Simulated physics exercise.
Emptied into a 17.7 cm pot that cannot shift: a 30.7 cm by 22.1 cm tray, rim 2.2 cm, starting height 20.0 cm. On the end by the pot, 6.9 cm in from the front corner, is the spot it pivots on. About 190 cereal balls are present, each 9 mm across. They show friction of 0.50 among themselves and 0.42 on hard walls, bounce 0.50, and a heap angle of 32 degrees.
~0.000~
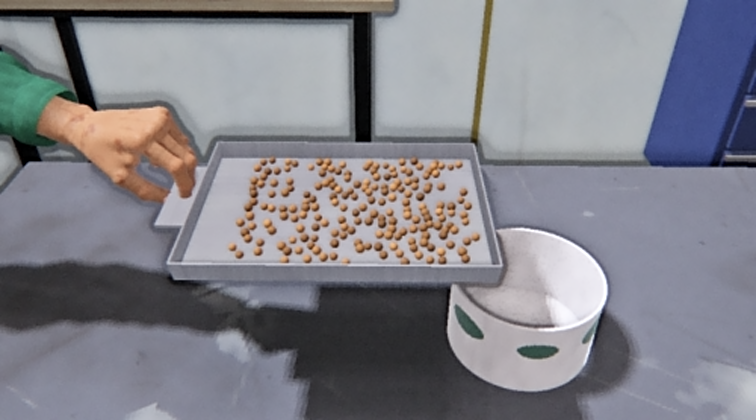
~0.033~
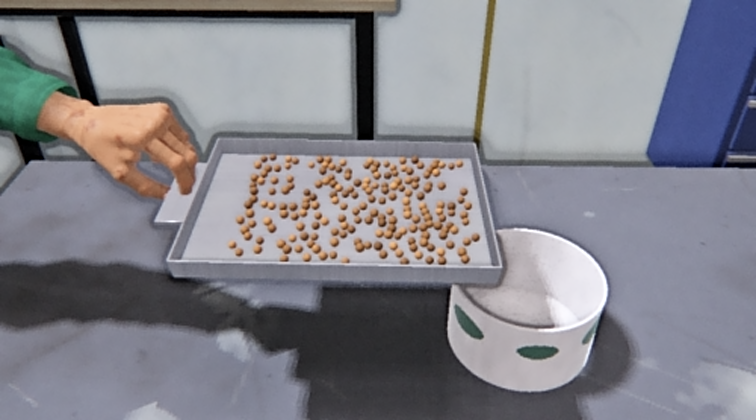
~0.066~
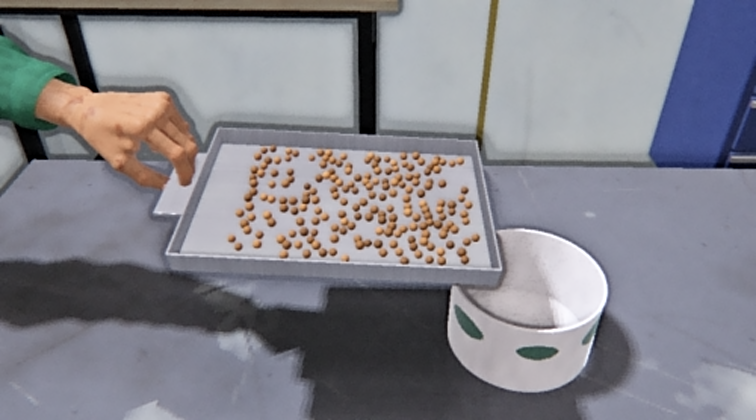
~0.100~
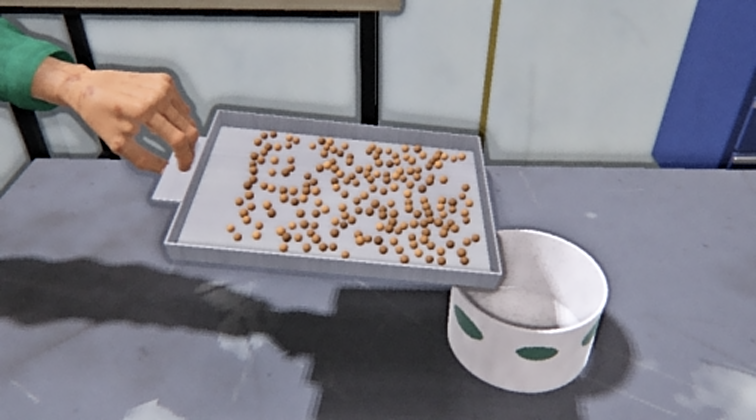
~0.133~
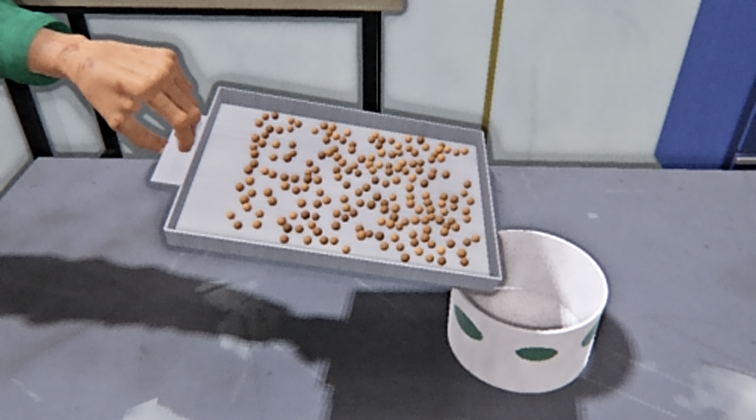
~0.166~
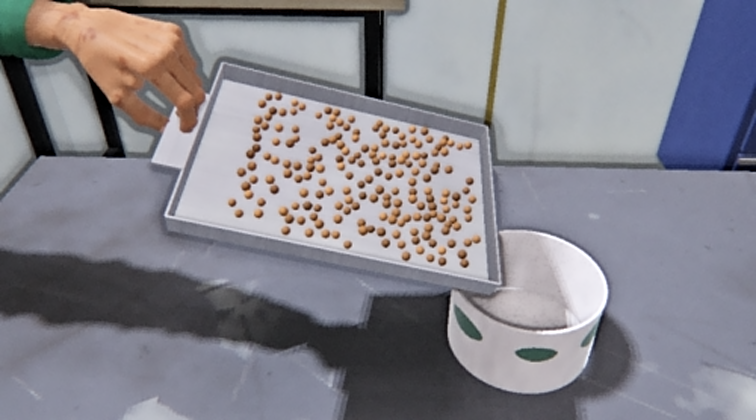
A hand in a green sleeve lifted the left end of a shallow gray tray scattered with small brown balls, slanting it down toward a white pot with green leaf shapes at the right.
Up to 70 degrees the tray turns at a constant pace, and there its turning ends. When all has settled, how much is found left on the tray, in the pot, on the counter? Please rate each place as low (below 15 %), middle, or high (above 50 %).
Left on the tray: Middle, pot: Low, counter: High.
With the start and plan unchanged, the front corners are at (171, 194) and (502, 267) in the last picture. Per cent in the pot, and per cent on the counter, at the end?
Pot 30, counter 5.
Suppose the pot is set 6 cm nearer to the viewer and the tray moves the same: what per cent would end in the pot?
Then roughly 25 percent would land in it.
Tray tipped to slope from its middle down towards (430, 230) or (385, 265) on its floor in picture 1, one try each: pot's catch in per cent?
Roughly 30 per cent on the first try and 0 per cent on the second.
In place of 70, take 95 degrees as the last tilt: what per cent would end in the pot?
Roughly 0 percent.
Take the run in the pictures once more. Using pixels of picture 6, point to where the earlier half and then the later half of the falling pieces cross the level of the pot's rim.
I'd mark about (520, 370) for the first half and about (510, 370) for the second.
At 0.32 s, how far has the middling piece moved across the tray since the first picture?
Around 2 centimetres.
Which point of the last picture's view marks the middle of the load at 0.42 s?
At that moment the load's centre is around (447, 206).
After 0.32 s, tilt 47 degrees; the tray holds 100 %, the pot 0 %.
Then, at 0.42 s, tilt 64 degrees; the tray holds 100 %, the pot 0 %.
Then, at 0.66 s, tilt 70 degrees; the tray holds 45 %, the pot 0 %.
In the end, at 1.7 s, tray 35 %, pot 0 %, counter 60 %.
